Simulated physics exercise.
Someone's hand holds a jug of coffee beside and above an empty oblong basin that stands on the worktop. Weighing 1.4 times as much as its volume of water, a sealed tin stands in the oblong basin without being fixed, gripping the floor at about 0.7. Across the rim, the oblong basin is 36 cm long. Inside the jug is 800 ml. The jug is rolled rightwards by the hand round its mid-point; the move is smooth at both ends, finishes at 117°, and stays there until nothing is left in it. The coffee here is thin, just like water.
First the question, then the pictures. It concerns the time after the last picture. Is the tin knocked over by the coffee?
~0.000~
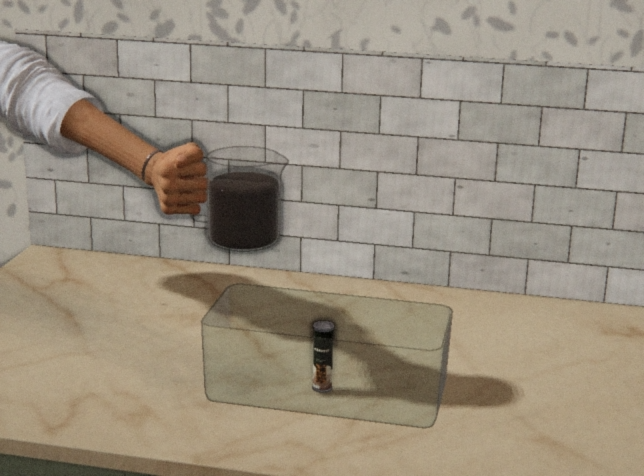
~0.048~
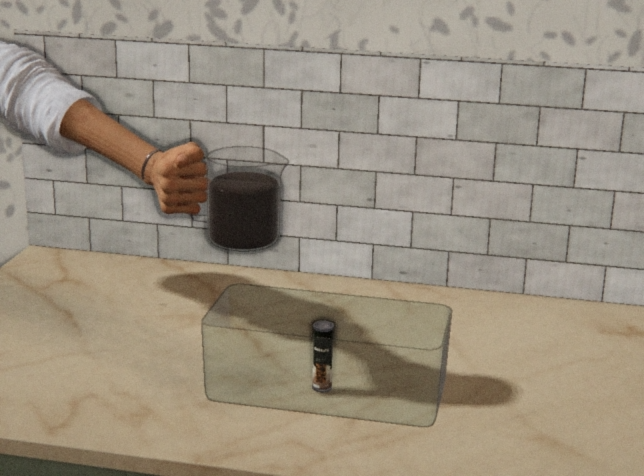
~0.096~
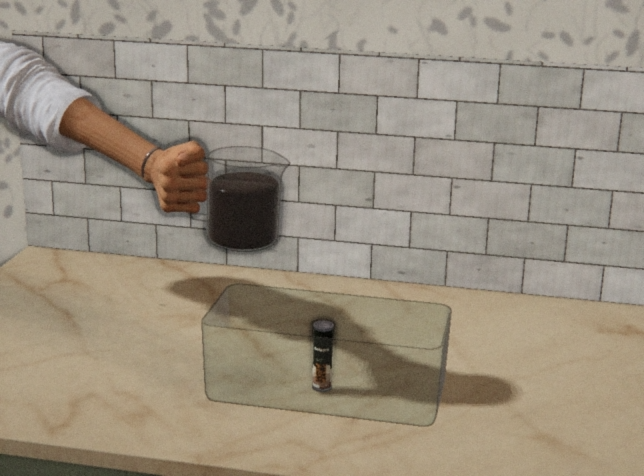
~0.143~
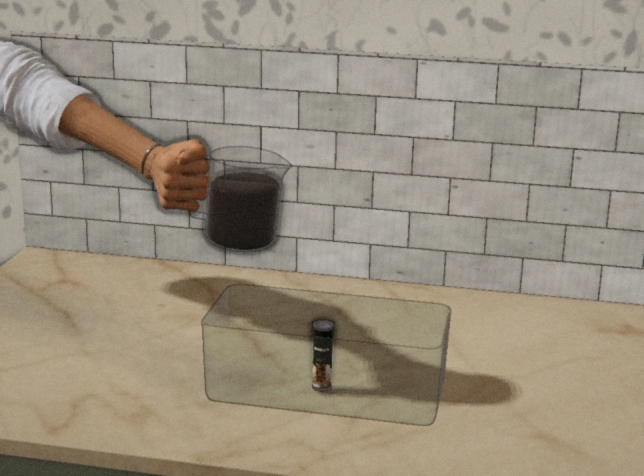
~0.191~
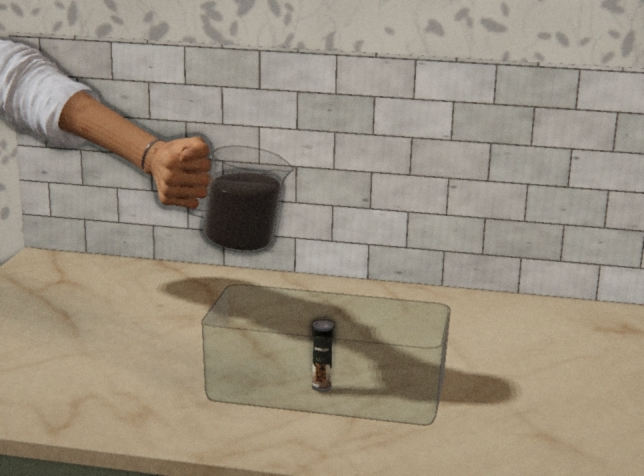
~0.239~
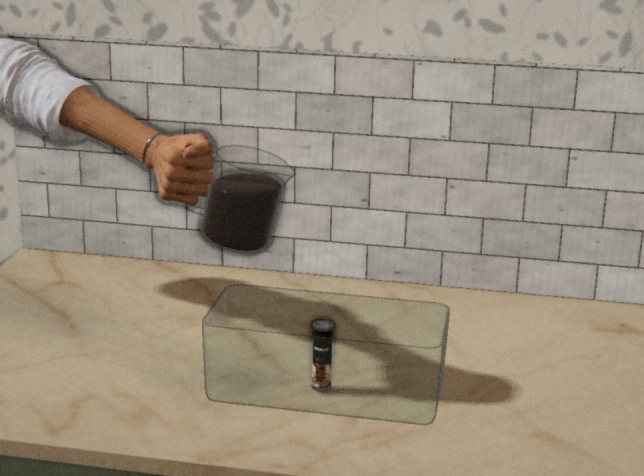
It tilts over.
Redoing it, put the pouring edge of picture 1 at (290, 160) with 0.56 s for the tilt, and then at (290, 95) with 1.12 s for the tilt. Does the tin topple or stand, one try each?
The tin overturns the first time and stays vertical the second time.
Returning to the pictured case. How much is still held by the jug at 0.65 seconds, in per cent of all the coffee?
Roughly 86 %.
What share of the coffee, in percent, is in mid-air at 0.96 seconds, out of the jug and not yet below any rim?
Close to 26 in every hundred parts.
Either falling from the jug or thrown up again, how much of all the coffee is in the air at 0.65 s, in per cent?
At that moment, about 12 percent.
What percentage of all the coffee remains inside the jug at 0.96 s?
22 %.
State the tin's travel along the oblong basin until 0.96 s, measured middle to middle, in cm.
0 cm, roughly.
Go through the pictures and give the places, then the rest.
Tilt 0°; pouring edge (289, 161); surface from (212, 178) to (278, 184); the oblong basin's rim runs from (215, 304) to (447, 329); the tin's top is at (324, 329), in the first picture.
Tilt 1°; pouring edge (289, 162); surface from (212, 178) to (278, 184), in the second picture.
Tilt 2°; pouring edge (290, 163); surface from (212, 179) to (279, 184), in the third picture.
Tilt 5°; pouring edge (291, 166); surface from (213, 179) to (280, 185), in the fourth picture.
Tilt 8°; pouring edge (293, 169); surface from (213, 179) to (281, 185), in the fifth picture.
Tilt 13°; pouring edge (296, 173); surface from (214, 180) to (282, 186), in the sixth picture.
By 0.65 s the tilt is 74° and 87 per cent is still to pour; the tin stands where it began.
By 0.96 s the tilt is 111° and 23 per cent is still to pour; the tin stands where it began.
By 1.27 s the tilt is 117° and 0 per cent is still to pour; the tin leans 14°.
By 1.62 s the tilt is 117° and 0 per cent is still to pour; the tin lies on its side.
At rest the tin lies on its side.
